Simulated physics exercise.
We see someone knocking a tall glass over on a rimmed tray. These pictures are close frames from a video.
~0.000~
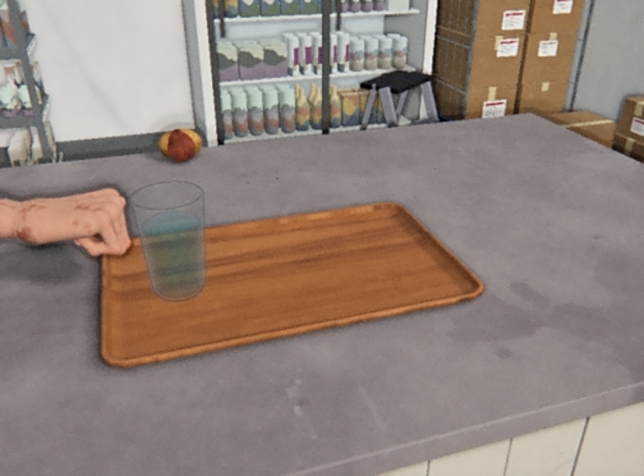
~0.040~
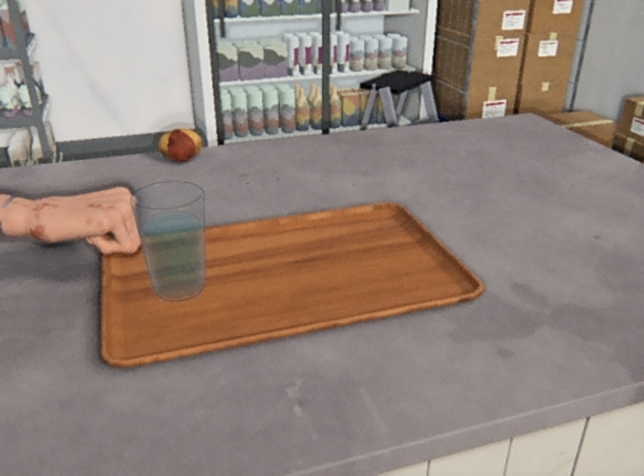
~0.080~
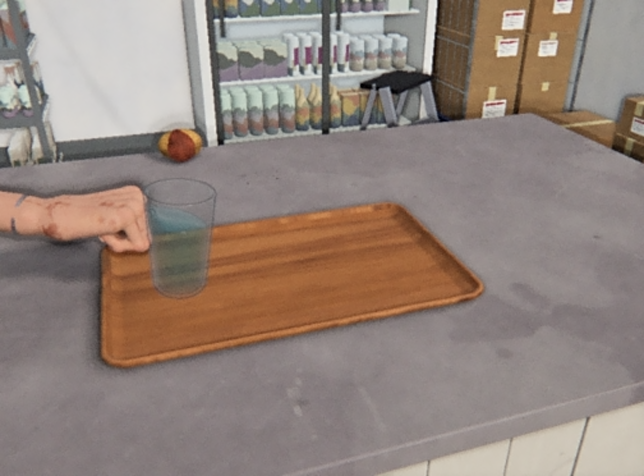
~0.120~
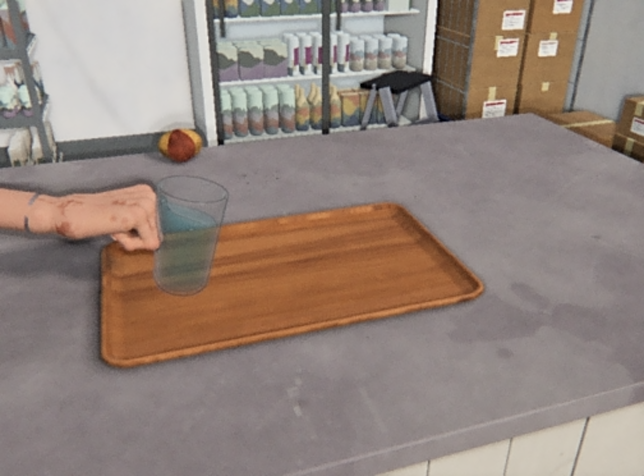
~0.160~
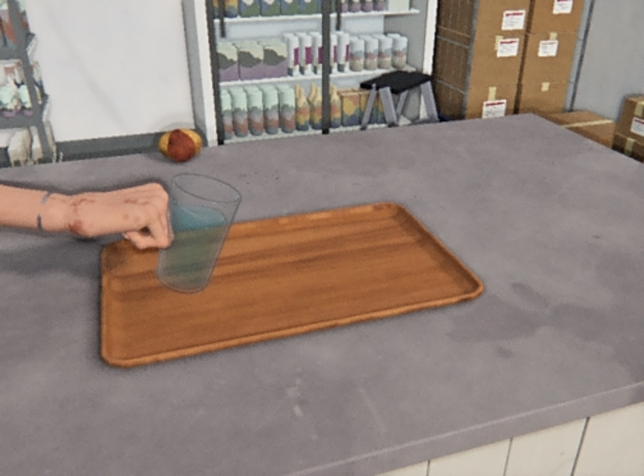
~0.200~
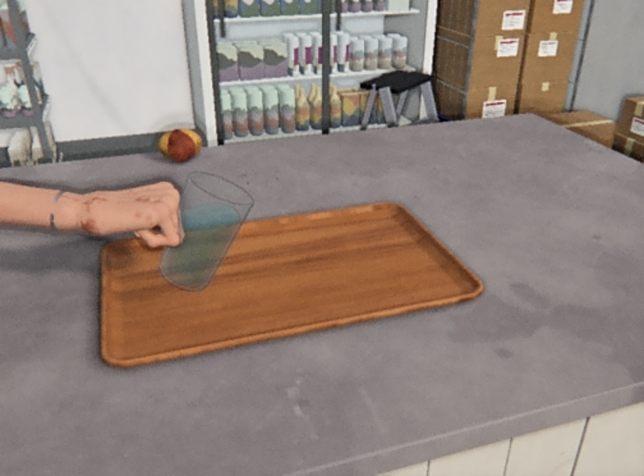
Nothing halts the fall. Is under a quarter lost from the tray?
No - the tray sheds more than a quarter of the liquid.
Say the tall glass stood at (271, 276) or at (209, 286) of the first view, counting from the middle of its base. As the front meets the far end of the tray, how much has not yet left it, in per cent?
First spot: Roughly 85 per cent; second spot: Roughly 65 per cent.
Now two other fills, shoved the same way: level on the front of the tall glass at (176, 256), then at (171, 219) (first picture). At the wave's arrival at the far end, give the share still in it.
It holds around 50 in a hundred the first time and around 55 in a hundred the second.
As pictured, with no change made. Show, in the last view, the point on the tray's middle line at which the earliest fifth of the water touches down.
Landing point, centre line: Approx. (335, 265).
A moment on, the tall glass lies on its side and 98 per cent is in the glass, 1 on the tray and 0 above or beyond its rim.
Next, the tall glass lies on its side and 56 per cent is in the glass, 38 on the tray and 6 above or beyond its rim.
Then the tall glass lies on its side and 32 per cent is in the glass, 45 on the tray and 22 above or beyond its rim.
Later the tall glass lies on its side and 17 per cent is in the glass, 36 on the tray and 47 above or beyond its rim.
In the end 54 per cent is held by tray and glass, 46 is off the tray.
